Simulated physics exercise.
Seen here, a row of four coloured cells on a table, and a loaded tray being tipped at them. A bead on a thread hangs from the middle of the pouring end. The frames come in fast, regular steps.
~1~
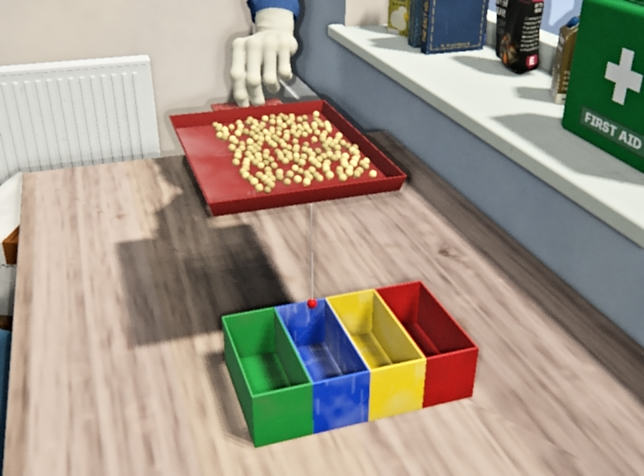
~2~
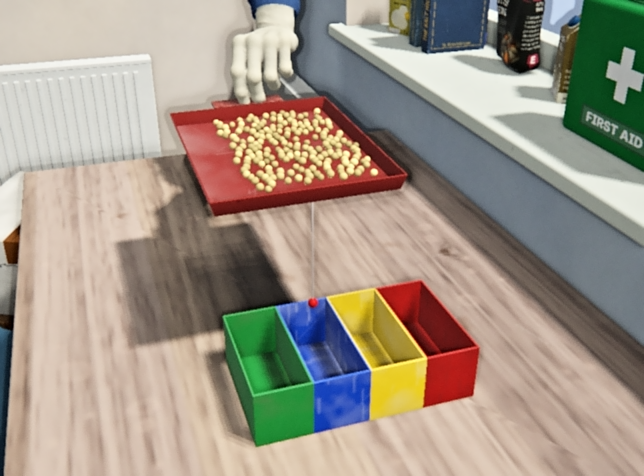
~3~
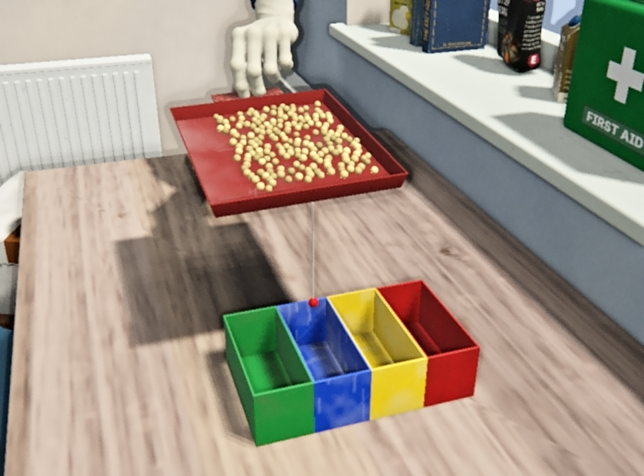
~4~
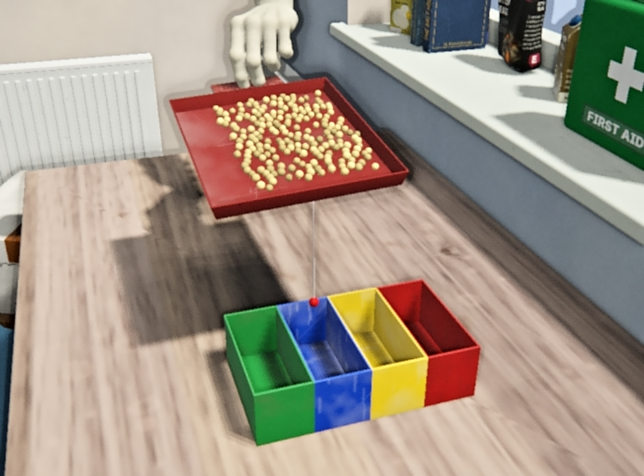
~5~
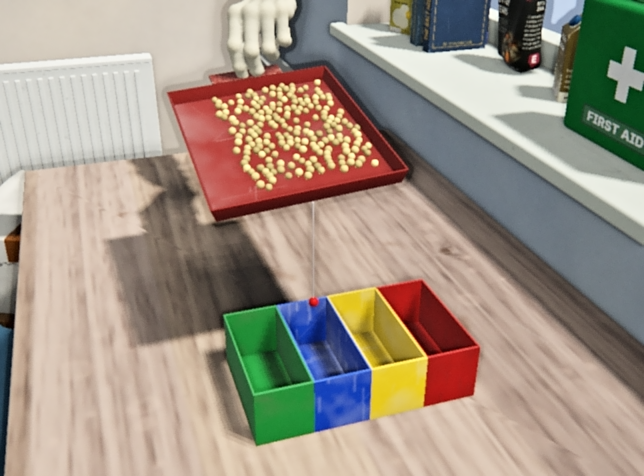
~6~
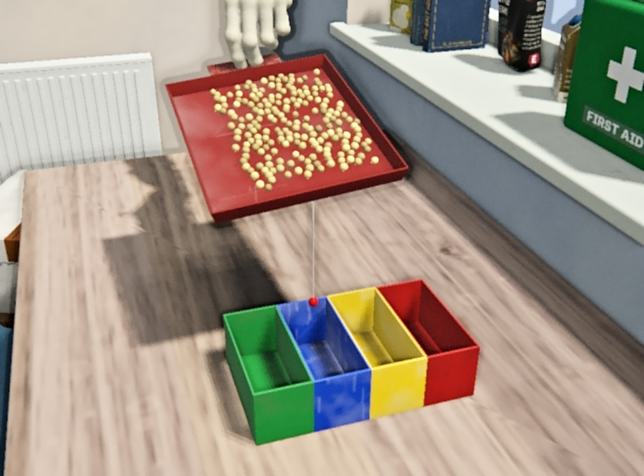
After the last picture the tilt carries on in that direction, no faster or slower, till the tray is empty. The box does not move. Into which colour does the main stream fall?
The green cell gets the most.
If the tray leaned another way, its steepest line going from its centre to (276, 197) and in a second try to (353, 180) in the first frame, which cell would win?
The first try: The cell in green. The second: The red one.
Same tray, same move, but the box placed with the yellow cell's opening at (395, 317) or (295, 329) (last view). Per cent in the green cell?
Near 20 % and 10 %.
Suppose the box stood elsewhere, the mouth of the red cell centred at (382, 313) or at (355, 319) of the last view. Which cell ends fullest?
First green, then that blue cell.
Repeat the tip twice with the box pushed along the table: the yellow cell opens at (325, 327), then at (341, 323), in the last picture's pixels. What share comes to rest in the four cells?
In turn 100 and 100 in a hundred.
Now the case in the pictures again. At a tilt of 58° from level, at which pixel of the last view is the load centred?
At about (250, 199).
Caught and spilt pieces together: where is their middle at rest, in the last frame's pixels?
Roughly at (246, 385).
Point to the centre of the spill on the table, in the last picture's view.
Near (179, 396).
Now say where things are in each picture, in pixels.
Corners of the pouring end near (213, 200) and (400, 175), level; middle of the load near (289, 148), soya beans; bead on its thread near (312, 304); green cell near (283, 411); blue cell near (341, 398); yellow cell near (397, 385); red cell near (450, 373), in the first picture.
Corners of the pouring end near (214, 200) and (401, 173), level; middle of the load near (290, 146), in the second picture.
Corners of the pouring end near (214, 202) and (402, 172), tipped barely, lowest at the left corner; middle of the load near (290, 142), in the third picture.
Corners of the pouring end near (215, 204) and (402, 170), tipped a little, lowest at the left corner; middle of the load near (290, 136), in the fourth picture.
Corners of the pouring end near (215, 207) and (402, 168), tipped a little, lowest at the left corner; middle of the load near (290, 129), in the fifth picture.
Corners of the pouring end near (214, 209) and (402, 166), tipped a little, lowest at the left corner; middle of the load near (289, 124); green cell near (284, 409); blue cell near (342, 396); yellow cell near (398, 383); red cell near (451, 372), in the sixth picture.
Shortly afterwards, tray tipped steeply; all but a few on the tray; only a few in the green cell; a little falling or outside the box.
Next, tray tipped right over; near two thirds on the tray; a little in the green cell; only a few in the blue cell; near a third falling or outside the box.
Some moments later, tray tipped past a quarter turn; near half in the green cell; a little in the blue cell; near half falling or outside the box.
In the end, tray tipped past a quarter turn; near half in the green cell; a little in the blue cell; none at all in the yellow cell; none at all in the red cell; near half outside the box.
